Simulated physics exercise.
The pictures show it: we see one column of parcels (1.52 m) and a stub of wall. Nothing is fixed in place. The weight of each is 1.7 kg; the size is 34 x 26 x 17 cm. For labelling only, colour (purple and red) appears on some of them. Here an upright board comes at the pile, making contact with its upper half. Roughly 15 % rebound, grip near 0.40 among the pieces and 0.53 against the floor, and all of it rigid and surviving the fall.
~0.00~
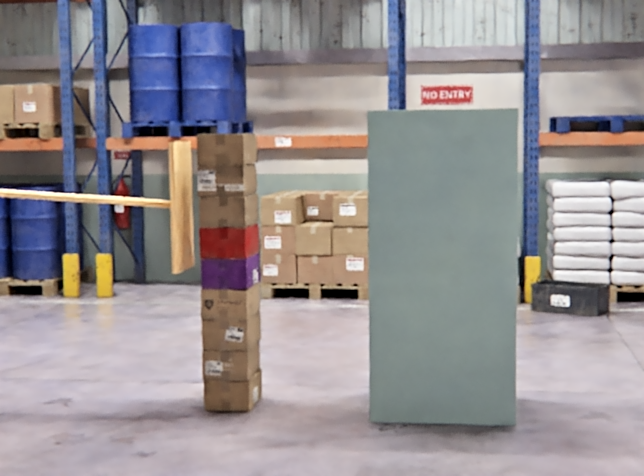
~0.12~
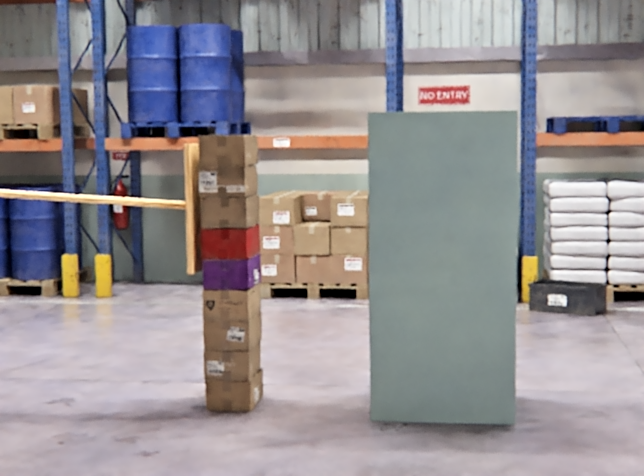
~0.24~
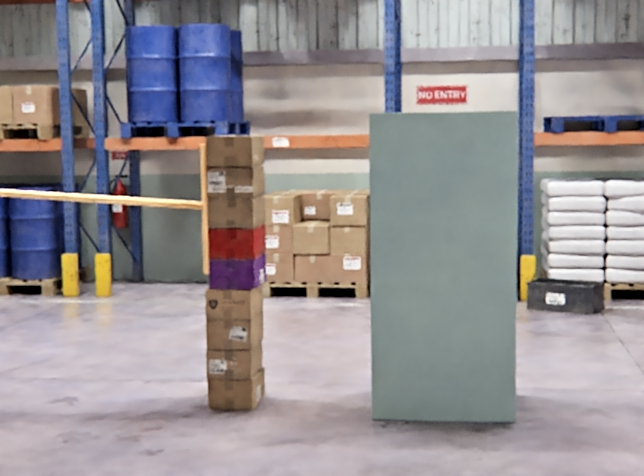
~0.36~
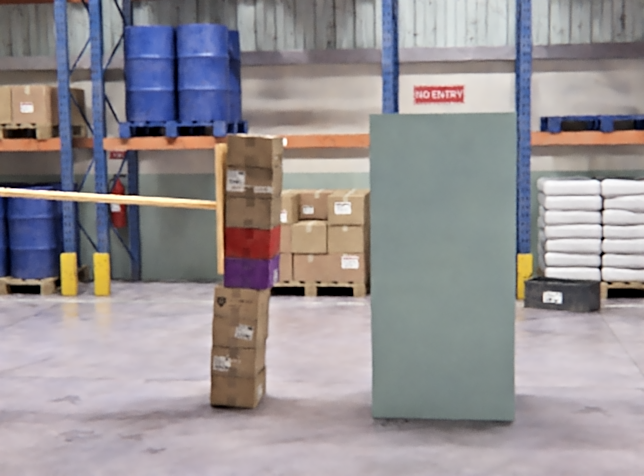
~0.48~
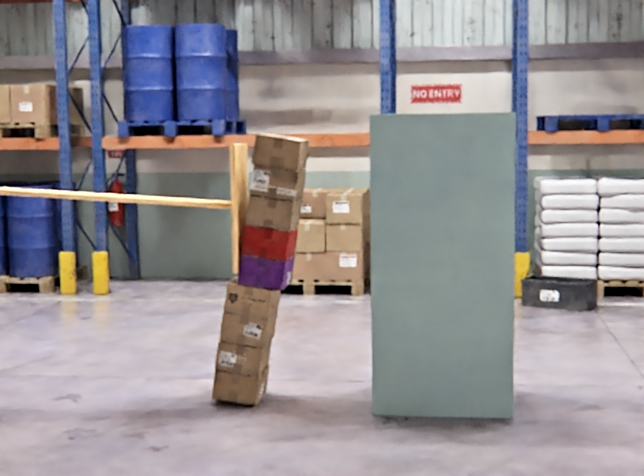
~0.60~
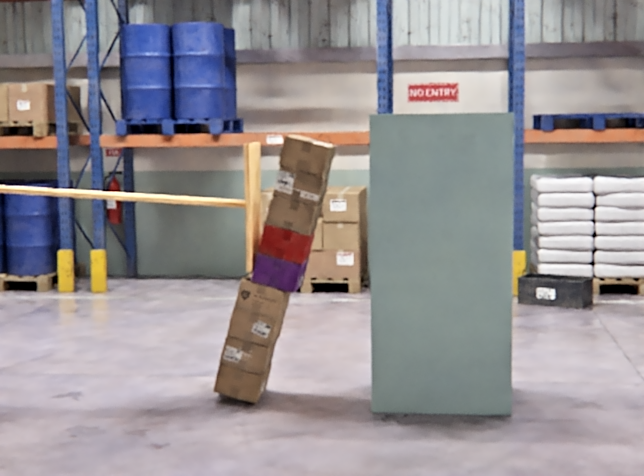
In the video, an upright wooden board on a pole moves in from the left and presses against the upper half of a tall stack of cardboard boxes, and the stack leans increasingly right toward a grey-green wall section.
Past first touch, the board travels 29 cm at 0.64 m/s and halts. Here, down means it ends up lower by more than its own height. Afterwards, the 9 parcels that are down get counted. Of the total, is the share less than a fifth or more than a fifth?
The share is under a fifth.
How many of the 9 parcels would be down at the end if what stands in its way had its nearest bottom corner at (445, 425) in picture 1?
My answer would be 7.
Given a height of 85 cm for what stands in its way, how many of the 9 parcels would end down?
The count would be 2.
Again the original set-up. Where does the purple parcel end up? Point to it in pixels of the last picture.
Near pixel (319, 282).
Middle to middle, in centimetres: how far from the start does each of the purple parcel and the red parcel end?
Result: Purple at 50 cm, red at 60 cm.
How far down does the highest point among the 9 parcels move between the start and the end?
0 cm.
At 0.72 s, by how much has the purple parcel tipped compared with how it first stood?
Measured against how it began, the tilt is near 25 degrees.
After 0.66 s, none of the 9 parcels down, 9 disturbed; red parcel leaning 19°; purple parcel leaning 19°.
After 0.72 s, none of the 9 parcels down, 9 disturbed; red parcel leaning 23°; purple parcel leaning 23°.
After 0.88 s, none of the 9 parcels down, 9 disturbed; purple parcel leaning 31°, 7 cm lower; red parcel leaning 31°, 9 cm lower.
At rest (1.7 s), none of the 9 parcels down, 9 disturbed; purple parcel leaning 33°, 8 cm lower; red parcel leaning 33°, 11 cm lower. That is 0 per cent. As the last picture would show them, middles, purple parcel near (319, 282), red parcel near (334, 258).
